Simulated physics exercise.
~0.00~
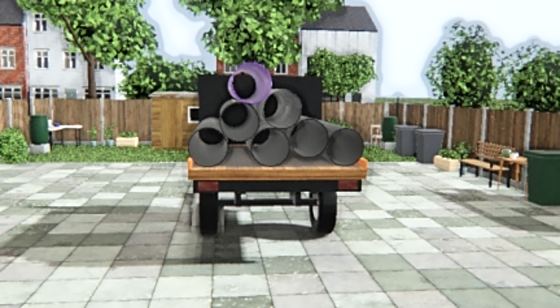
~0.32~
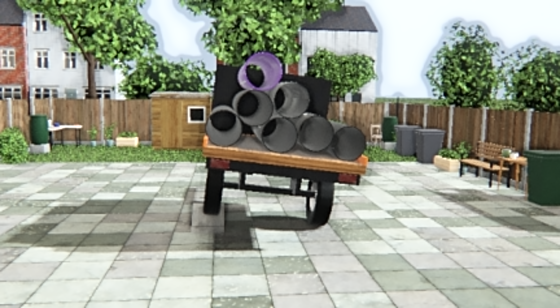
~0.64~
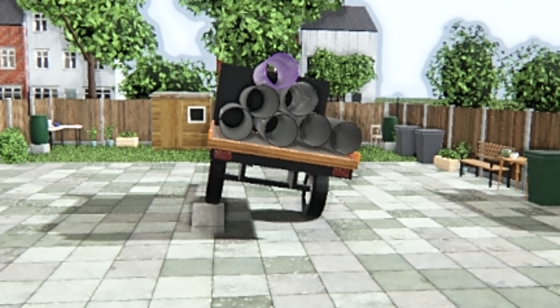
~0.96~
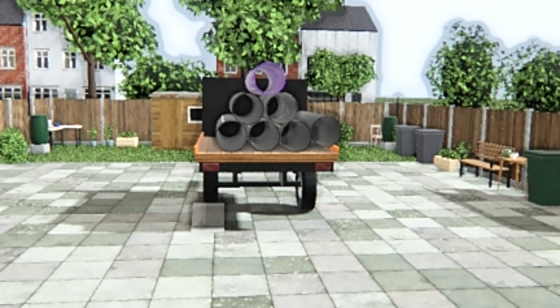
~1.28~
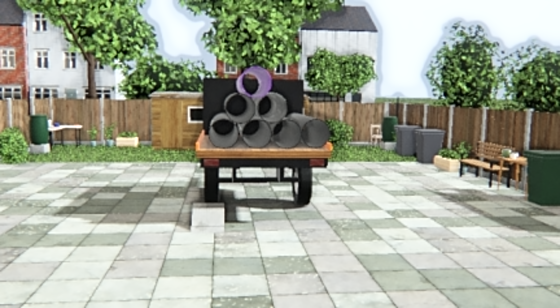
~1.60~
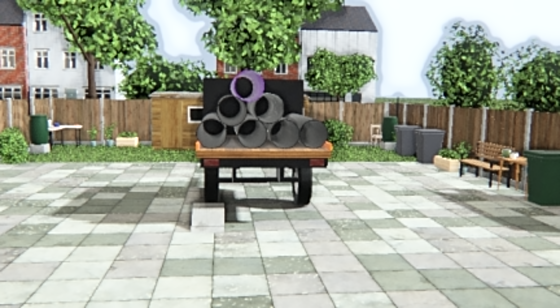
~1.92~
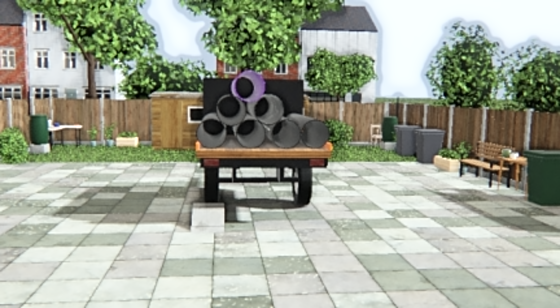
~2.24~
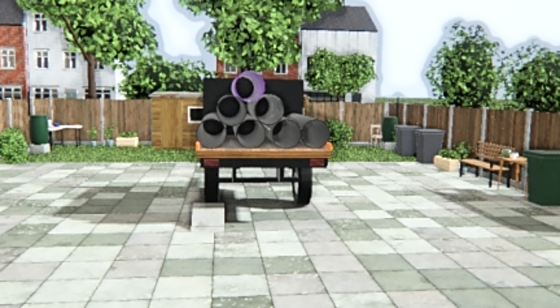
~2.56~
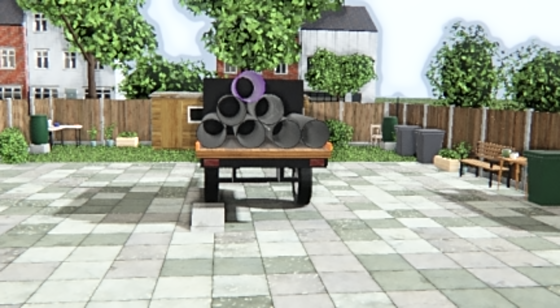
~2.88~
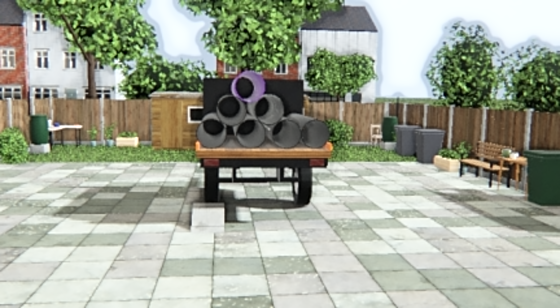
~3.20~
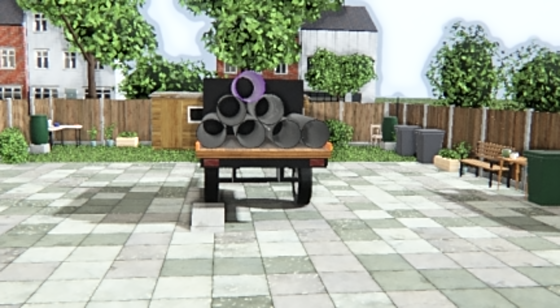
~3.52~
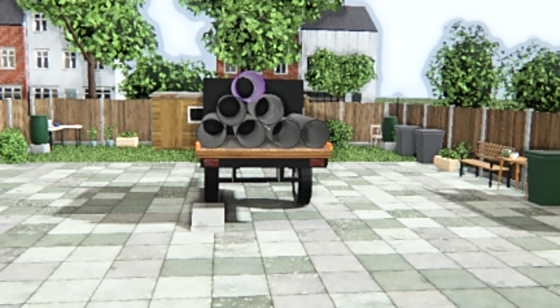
Purple pipe atop a stack of grey ones rolling right then left as a trailer tilts over a block, settling still aboard.
